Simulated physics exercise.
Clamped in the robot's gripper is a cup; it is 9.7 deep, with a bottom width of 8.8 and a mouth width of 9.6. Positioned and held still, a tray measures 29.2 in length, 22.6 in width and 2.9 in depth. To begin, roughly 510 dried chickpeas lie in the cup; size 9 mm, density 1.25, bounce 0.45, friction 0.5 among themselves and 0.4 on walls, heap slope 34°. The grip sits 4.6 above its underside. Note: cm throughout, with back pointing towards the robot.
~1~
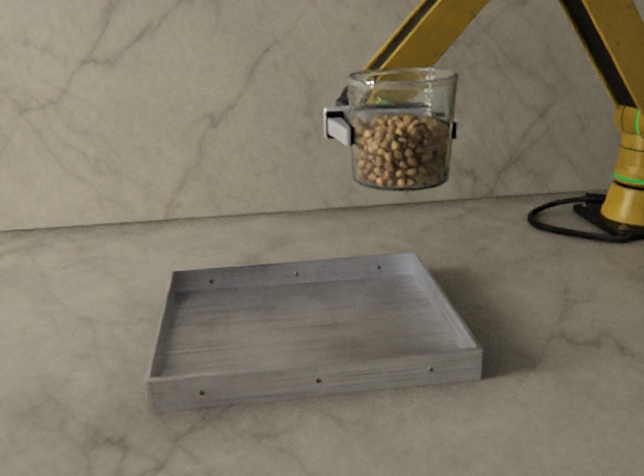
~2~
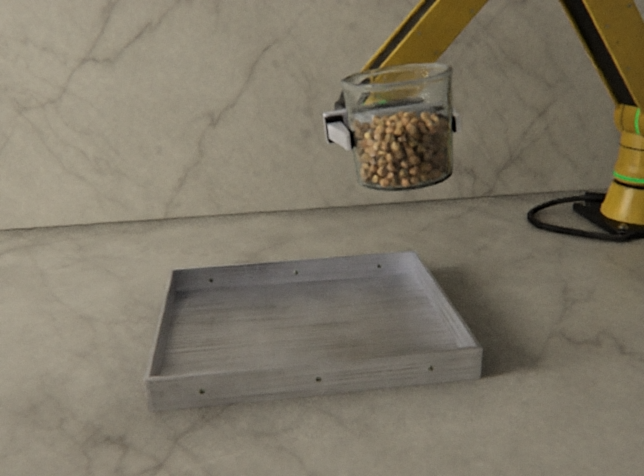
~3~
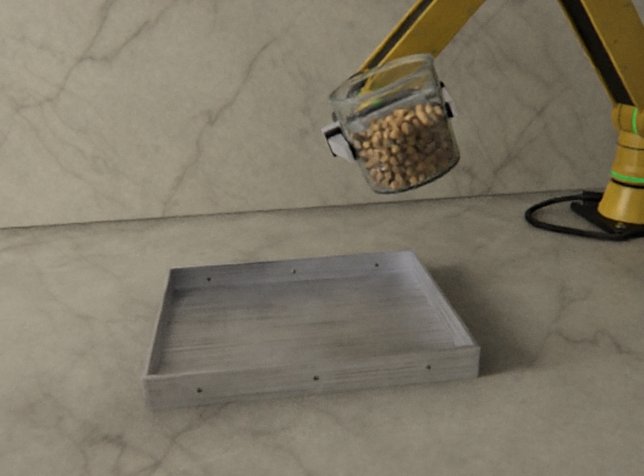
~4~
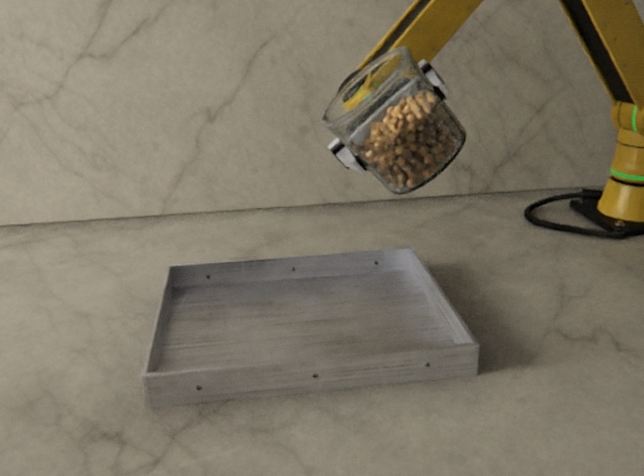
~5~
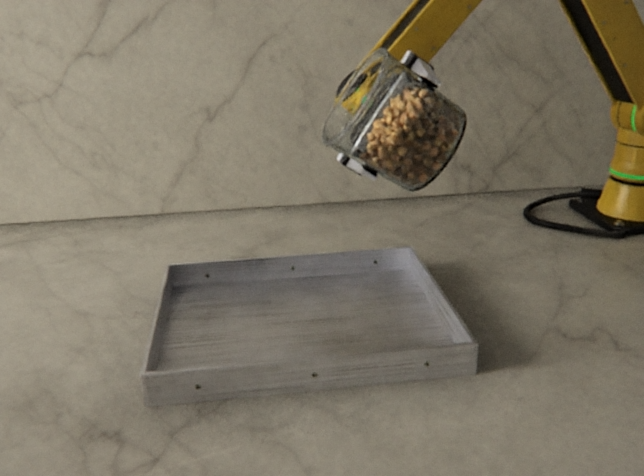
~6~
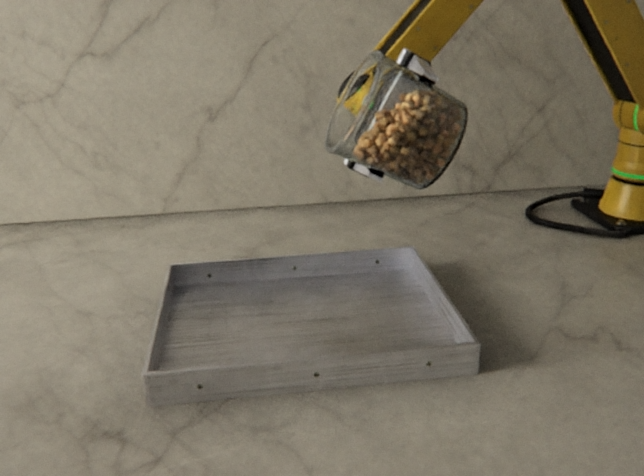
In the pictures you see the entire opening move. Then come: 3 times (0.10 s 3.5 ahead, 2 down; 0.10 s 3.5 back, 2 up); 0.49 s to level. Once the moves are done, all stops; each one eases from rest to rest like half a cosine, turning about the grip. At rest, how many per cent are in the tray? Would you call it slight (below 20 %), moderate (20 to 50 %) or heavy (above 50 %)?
I would call it slight.
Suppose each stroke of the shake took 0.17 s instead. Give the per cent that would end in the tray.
That gives about 0 percent.
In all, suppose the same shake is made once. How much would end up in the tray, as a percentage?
Roughly 5 in a hundred.
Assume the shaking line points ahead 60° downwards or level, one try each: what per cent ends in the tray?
I'd say close to 5 percent for the first and close to 30 percent for the second.
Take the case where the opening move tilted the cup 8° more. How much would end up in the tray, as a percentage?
Near 20 %.
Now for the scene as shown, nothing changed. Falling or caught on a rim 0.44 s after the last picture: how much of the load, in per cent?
Roughly 3 per cent.
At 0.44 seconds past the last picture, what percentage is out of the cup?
5 %.
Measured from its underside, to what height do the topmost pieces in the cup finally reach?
Roughly 8.5 cm.
Then, 0.44 s later, tilted 61° forward, highest piece 22 above the table; 477 in the cup, 16 in the tray, 14 in flight or on a rim.
Then, 0.87 s later, tilted 25° forward, highest piece 24 above the table; 451 in the cup, 53 in the tray, 2 on the table or floor, 1 in flight or on a rim.
Then, 1.29 s later, level, highest piece 25 above the table; 451 in the cup, 54 in the tray, 2 on the table or floor.
Then, 2.34 s later, level, highest piece 25 above the table; 451 in the cup, 54 in the tray, 2 on the table or floor.
At rest, 451 in the cup, 54 in the tray, 2 on the table or floor. That is 11 % in the tray.
